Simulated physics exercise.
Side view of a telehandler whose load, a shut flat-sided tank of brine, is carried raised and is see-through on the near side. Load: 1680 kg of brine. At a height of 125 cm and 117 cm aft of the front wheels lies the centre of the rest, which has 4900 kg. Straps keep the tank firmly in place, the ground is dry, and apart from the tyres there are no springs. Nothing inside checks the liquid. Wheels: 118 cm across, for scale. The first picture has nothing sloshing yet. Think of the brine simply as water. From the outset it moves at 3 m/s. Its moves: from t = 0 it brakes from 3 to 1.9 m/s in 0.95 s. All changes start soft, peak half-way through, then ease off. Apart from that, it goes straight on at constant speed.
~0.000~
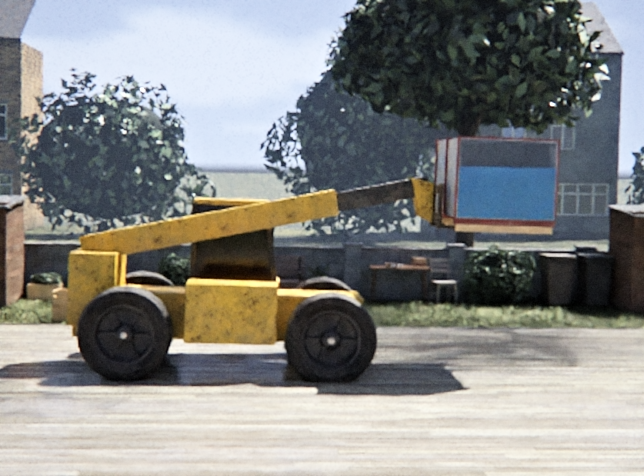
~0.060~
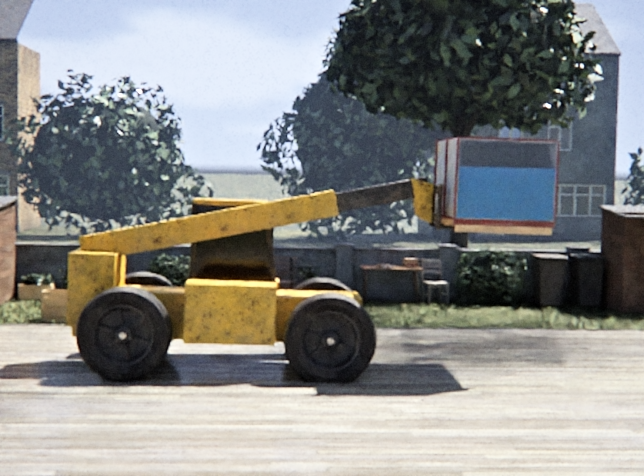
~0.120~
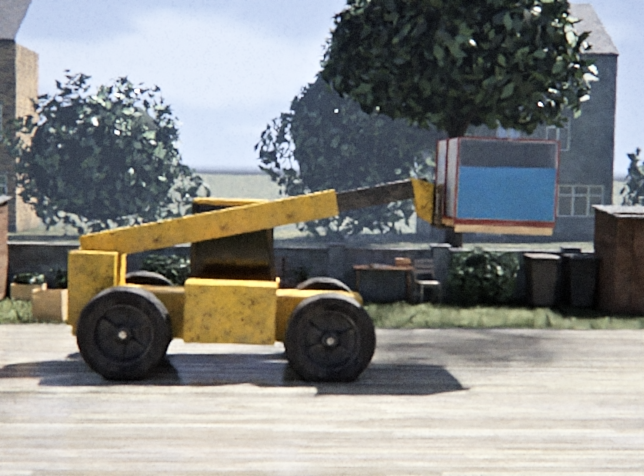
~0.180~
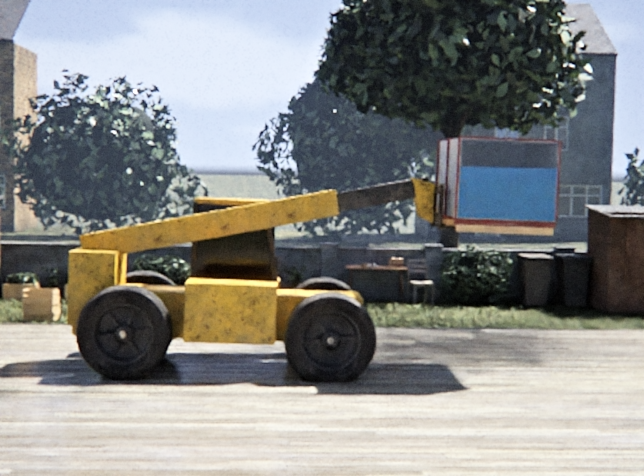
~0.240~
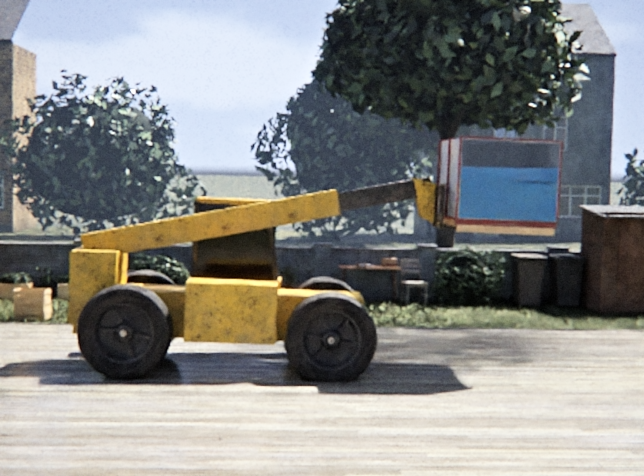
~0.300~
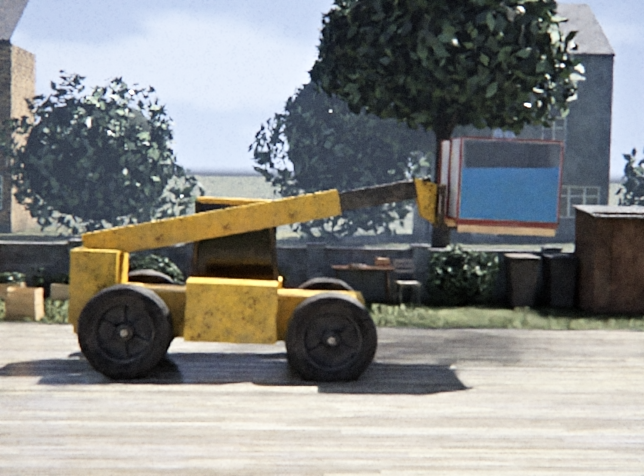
Yellow telehandler rolling slowly right past trees and bins, its raised boom carrying a clear-sided tank of blue liquid staying nearly level.
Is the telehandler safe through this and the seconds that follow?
Result: A short lift, then down.
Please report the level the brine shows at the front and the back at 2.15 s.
Front 60 cm, back 68 cm.
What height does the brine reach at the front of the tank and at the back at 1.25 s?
Front reads 64 centimetres, back reads 64 centimetres.
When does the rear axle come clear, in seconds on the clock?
Around 0.55 s, I'd say.
After 0.55 s the lean is 1° nose down, the rear 2 cm in the air; the liquid stands 75 cm on the front, 53 cm on the back.
After 1.05 s the lean is 2° nose down, the rear 7 cm in the air; the liquid stands 75 cm on the front, 53 cm on the back.
After 1.25 s the lean is 2° nose down, the rear 7 cm in the air; the liquid stands 64 cm on the front, 65 cm on the back.
After 2.15 s the lean is 1° nose down, the rear 2 cm in the air; the liquid stands 60 cm on the front, 67 cm on the back.
After 3.93 s all wheels are down again; the highest lift was 8 cm and the largest lean 2°.
